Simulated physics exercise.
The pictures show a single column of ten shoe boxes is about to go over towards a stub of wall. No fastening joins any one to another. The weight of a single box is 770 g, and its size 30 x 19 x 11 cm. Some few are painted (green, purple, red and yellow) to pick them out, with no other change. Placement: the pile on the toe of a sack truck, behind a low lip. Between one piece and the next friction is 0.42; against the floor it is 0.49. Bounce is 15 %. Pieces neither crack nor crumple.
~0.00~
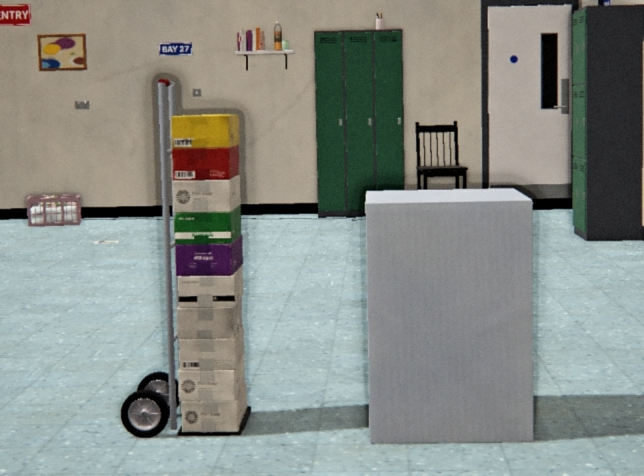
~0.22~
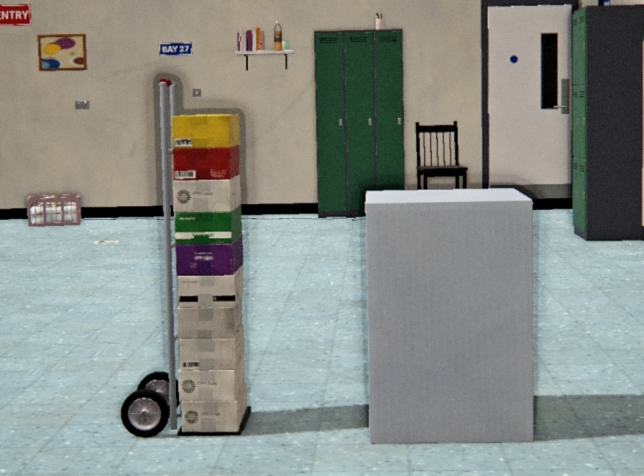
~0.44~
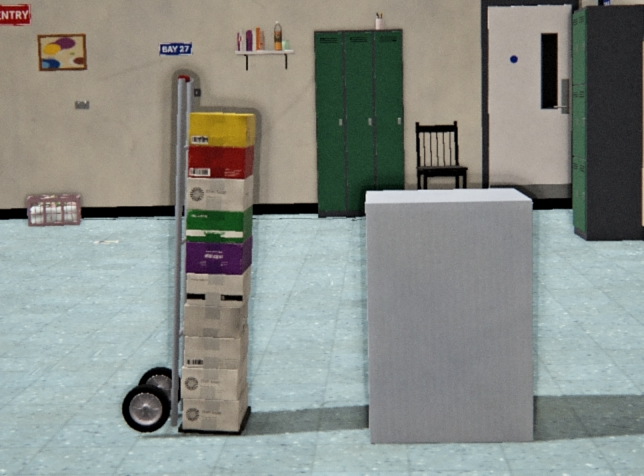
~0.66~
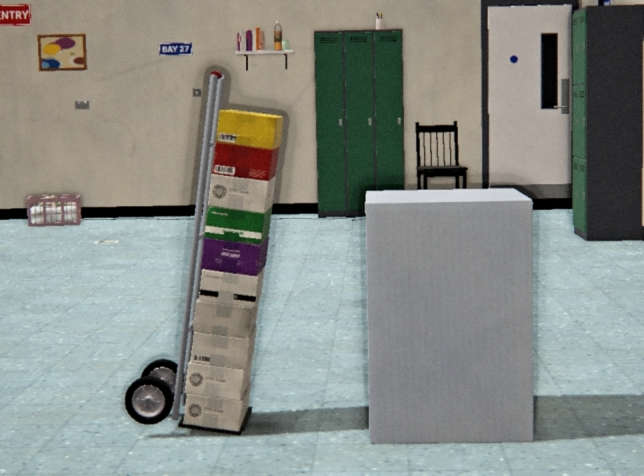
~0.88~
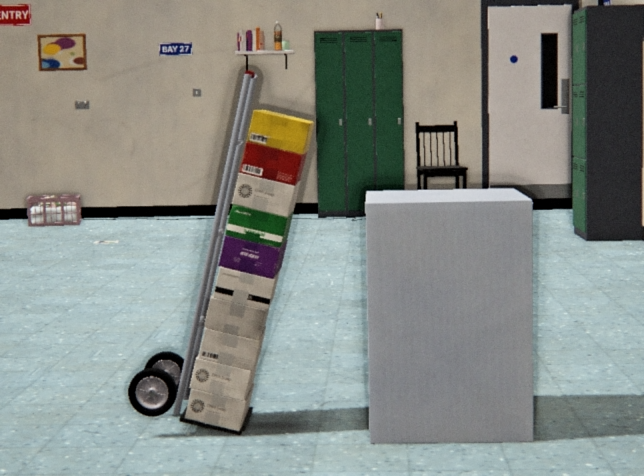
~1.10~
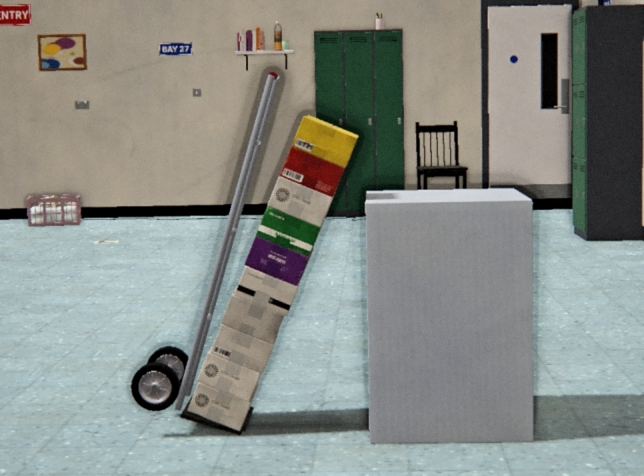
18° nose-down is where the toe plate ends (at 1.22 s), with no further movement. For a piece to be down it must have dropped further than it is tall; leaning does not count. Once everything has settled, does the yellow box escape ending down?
No, it ends down.
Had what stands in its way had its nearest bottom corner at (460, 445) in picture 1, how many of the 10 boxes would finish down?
That comes to 5.
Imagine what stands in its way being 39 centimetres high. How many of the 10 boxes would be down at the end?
In that case 8.
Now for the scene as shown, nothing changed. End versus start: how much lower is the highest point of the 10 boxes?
By about 12 cm, start to end.
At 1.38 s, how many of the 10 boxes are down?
It's 1 by that point.
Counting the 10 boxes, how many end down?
That would be 1 of them.
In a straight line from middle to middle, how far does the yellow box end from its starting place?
Net straight-line distance: Approx. 76 cm.
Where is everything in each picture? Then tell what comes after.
In the first frame (each place is the centre of the face we see best), truck frame (164, 153) 0° forward; yellow box (200, 132); red box (201, 164); purple box (204, 261); all as stacked.
The second frame shows truck frame (165, 153) 0° forward; yellow box (201, 132).
The third frame shows truck frame (180, 149) 3° forward; yellow box (218, 130) tilted 3°; red box (217, 163) tilted 3°; steepest lean 3°, the box at (211, 415); 10 have shifted.
The fourth frame shows truck frame (206, 146) 8° forward; yellow box (246, 130) tilted 9°; red box (242, 162) tilted 9°; 10 have shifted.
The fifth frame shows truck frame (234, 143) 14° forward; yellow box (278, 133) tilted 14°; red box (271, 164) tilted 14°; 10 have shifted.
The sixth frame shows truck frame (253, 144) 17° forward; yellow box (324, 142) tilted 23°, 42 mm lower; red box (312, 172) tilted 23°, 33 mm lower; green box (288, 232) tilted 23°; 10 have shifted.
By 1.16 s, none of the 10 boxes down, 10 disturbed; yellow box tilted 27°, 6 cm lower; red box tilted 27°, 50 mm lower.
By 1.22 s, none of the 10 boxes down, 10 disturbed; yellow box tilted 32°, 9 cm lower; red box tilted 32°, 7 cm lower.
By 1.38 s, 1 of the 10 boxes down; yellow box tilted 35°, 14 cm lower; red box tilted 34°, 6 cm lower.
When it is over (2.3 s), 1 of the 10 boxes down; yellow box 18 cm lower; purple box tilted 34°, 47 mm lower; green box tilted 34°, 6 cm lower. In pixels of the last frame, middles, yellow box near (426, 180), purple box near (312, 267).
